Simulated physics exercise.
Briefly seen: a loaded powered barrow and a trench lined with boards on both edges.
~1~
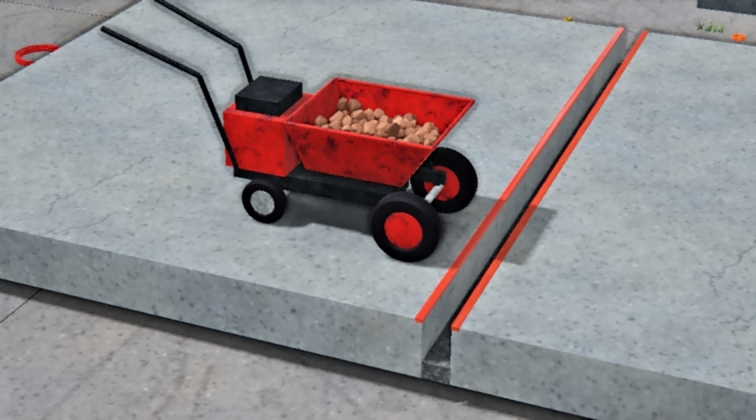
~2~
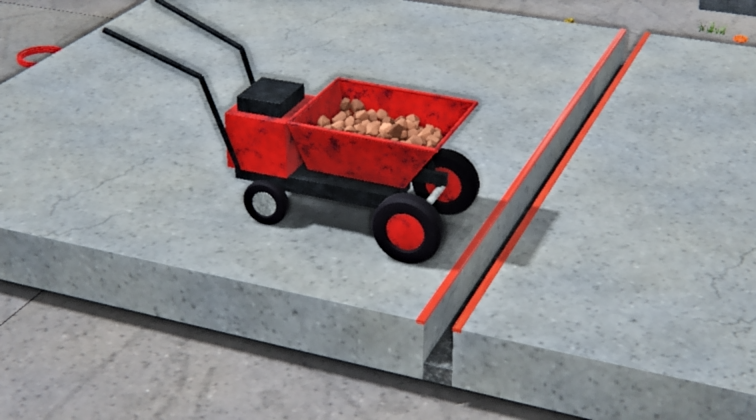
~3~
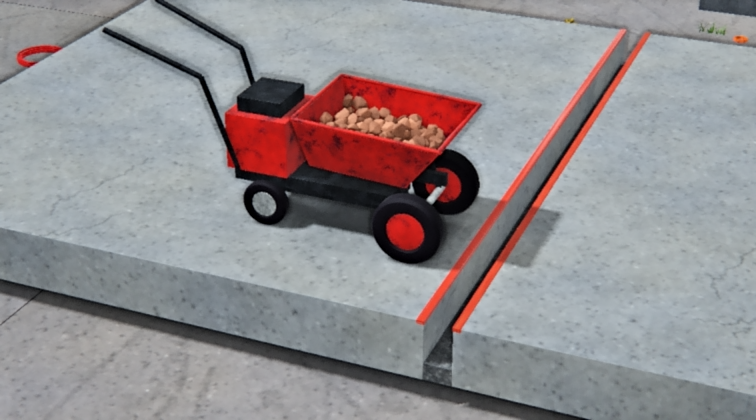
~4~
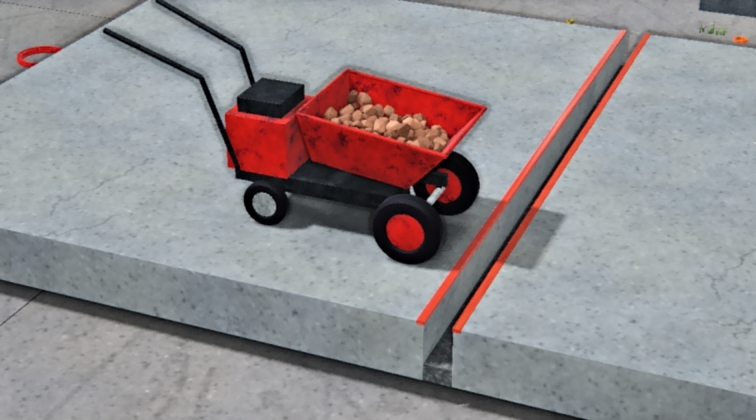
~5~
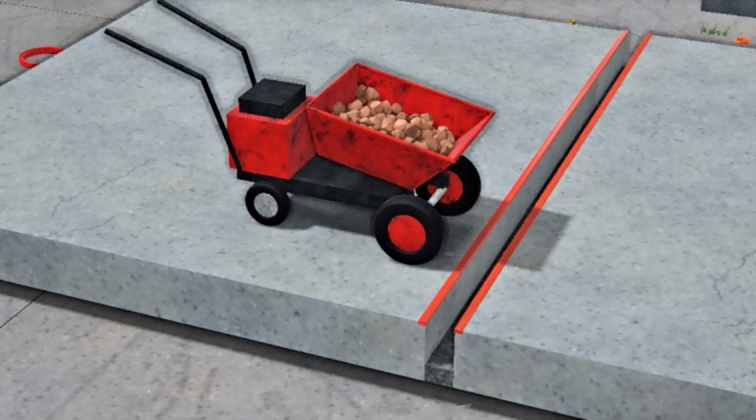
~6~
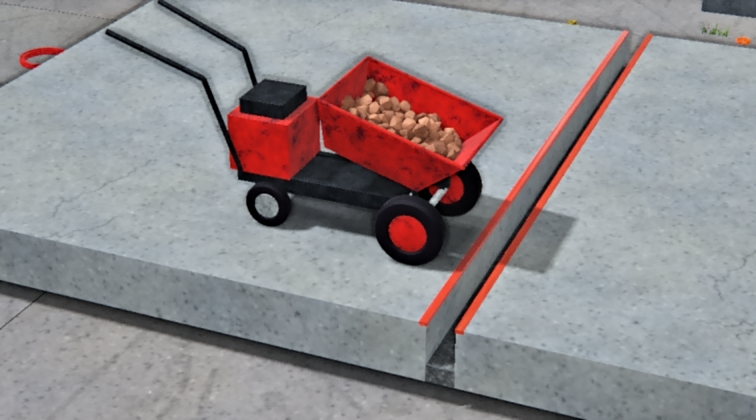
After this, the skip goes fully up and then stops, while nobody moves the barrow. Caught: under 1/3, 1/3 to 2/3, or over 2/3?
The trench is given below a third of what is tipped.
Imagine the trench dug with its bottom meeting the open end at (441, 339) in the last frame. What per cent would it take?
The share comes to around 0 percent.
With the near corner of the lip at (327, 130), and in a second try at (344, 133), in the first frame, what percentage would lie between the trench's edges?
You'd see around 30 per cent the first time and around 40 per cent the second.
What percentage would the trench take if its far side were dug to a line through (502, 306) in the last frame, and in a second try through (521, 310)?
First one: 20 per cent; second one: 60 per cent.
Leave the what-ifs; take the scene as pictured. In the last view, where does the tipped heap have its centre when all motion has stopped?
About (561, 257).
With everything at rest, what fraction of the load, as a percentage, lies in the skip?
Some 10 in a hundred.
Soon after the last picture, skip tipped steeply; all in the skip.
A little later, skip tipped right over; most in the skip; a small part beyond it.
Later still, skip tipped right over; a small part in the skip; most beyond it.
At rest, skip tipped right over; a small part in the skip; a stray few in or heaped over the trench; nearly all beyond it.
